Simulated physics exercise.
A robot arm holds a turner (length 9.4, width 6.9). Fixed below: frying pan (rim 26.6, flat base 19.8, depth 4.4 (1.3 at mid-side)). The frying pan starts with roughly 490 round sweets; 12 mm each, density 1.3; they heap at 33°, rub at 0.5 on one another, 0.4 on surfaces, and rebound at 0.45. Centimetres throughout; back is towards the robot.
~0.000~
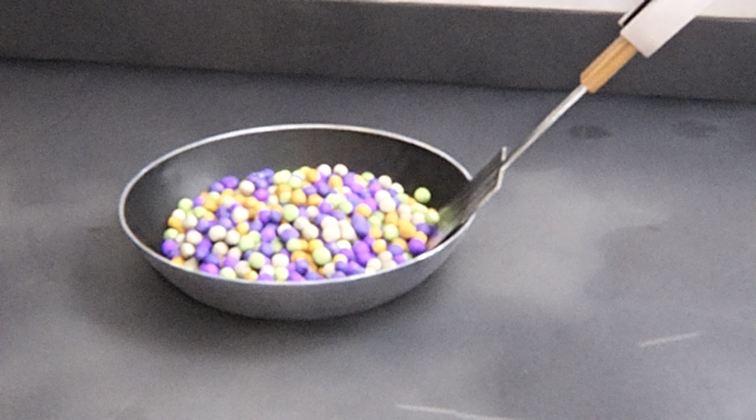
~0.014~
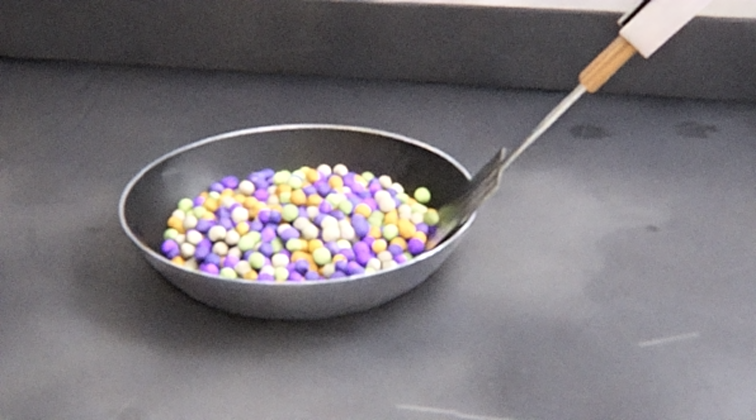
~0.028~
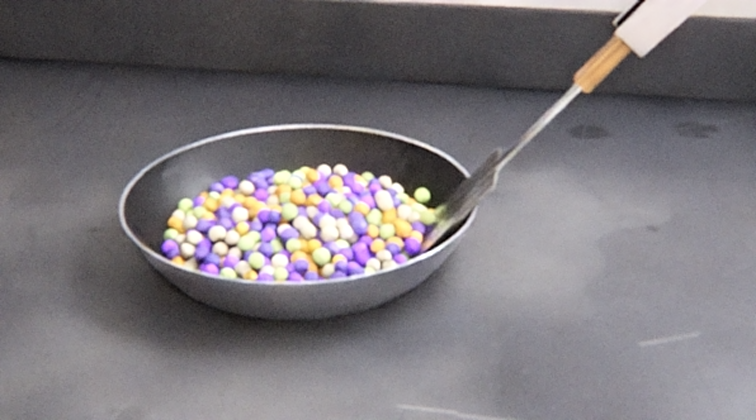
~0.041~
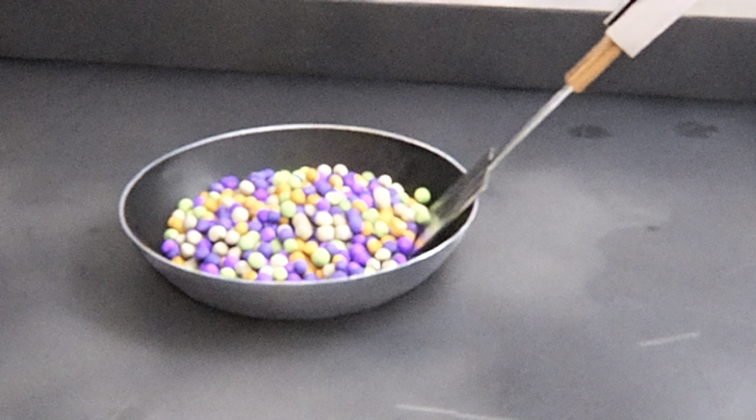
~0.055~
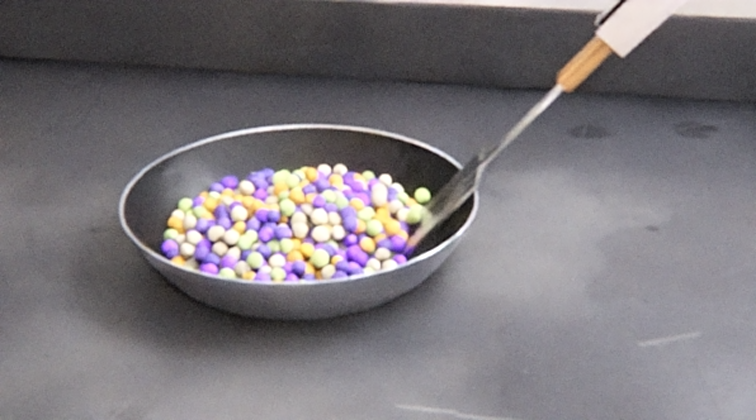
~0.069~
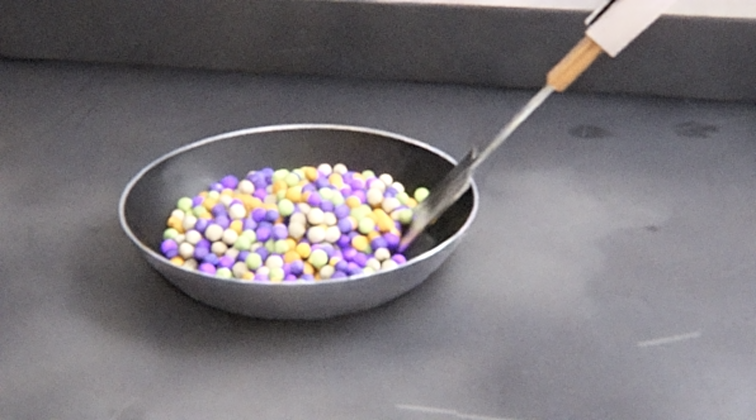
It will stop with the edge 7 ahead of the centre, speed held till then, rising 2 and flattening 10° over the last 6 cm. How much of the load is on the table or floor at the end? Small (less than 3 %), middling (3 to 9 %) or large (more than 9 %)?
Answer: Small; less than 3 % of the round sweets finish on the table or floor.
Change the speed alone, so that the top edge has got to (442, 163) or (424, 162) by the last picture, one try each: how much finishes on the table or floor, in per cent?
About 5 and 10 per cent.
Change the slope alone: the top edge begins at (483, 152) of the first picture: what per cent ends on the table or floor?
About 0 per cent.
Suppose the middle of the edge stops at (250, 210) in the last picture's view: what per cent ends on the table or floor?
Some 0 per cent.
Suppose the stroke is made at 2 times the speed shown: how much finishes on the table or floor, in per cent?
About 5 per cent.
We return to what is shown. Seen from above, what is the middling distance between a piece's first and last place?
Some 2 cm.
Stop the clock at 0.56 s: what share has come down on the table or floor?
Roughly 0 per cent.
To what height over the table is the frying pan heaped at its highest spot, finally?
Some 6.0 cm.
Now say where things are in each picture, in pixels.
In the first picture, turner top edge at (503, 166), sloping 51°; upper third of the load around (306, 217), from x 170 to 430, top at y 170; 490 in the frying pan.
In the second picture, turner top edge at (502, 166), sloping 51°; upper third of the load around (306, 218), from x 170 to 430, top at y 170.
In the third picture, turner top edge at (497, 166), sloping 51°; upper third of the load around (309, 217), from x 170 to 430, top at y 170.
In the fourth picture, turner top edge at (489, 166), sloping 51°; upper third of the load around (308, 216), from x 170 to 430, top at y 170.
In the fifth picture, turner top edge at (481, 166), sloping 51°; upper third of the load around (307, 216), from x 170 to 430, top at y 170.
In the sixth picture, turner top edge at (472, 165), sloping 51°; upper third of the load around (304, 216), from x 170 to 430, top at y 170; 490 in the frying pan.
By 0.19 s, sloping 51°, highest piece 5 above the table; 490 in the frying pan.
By 0.30 s, sloping 47°, highest piece 6 above the table; 490 in the frying pan.
By 0.56 s, sloping 41°, highest piece 5 above the table; 490 in the frying pan.
By 1.61 s, sloping 41°, highest piece 5 above the table; 490 in the frying pan.
Final count, 490 in the frying pan. That is 0 % on the table or floor.
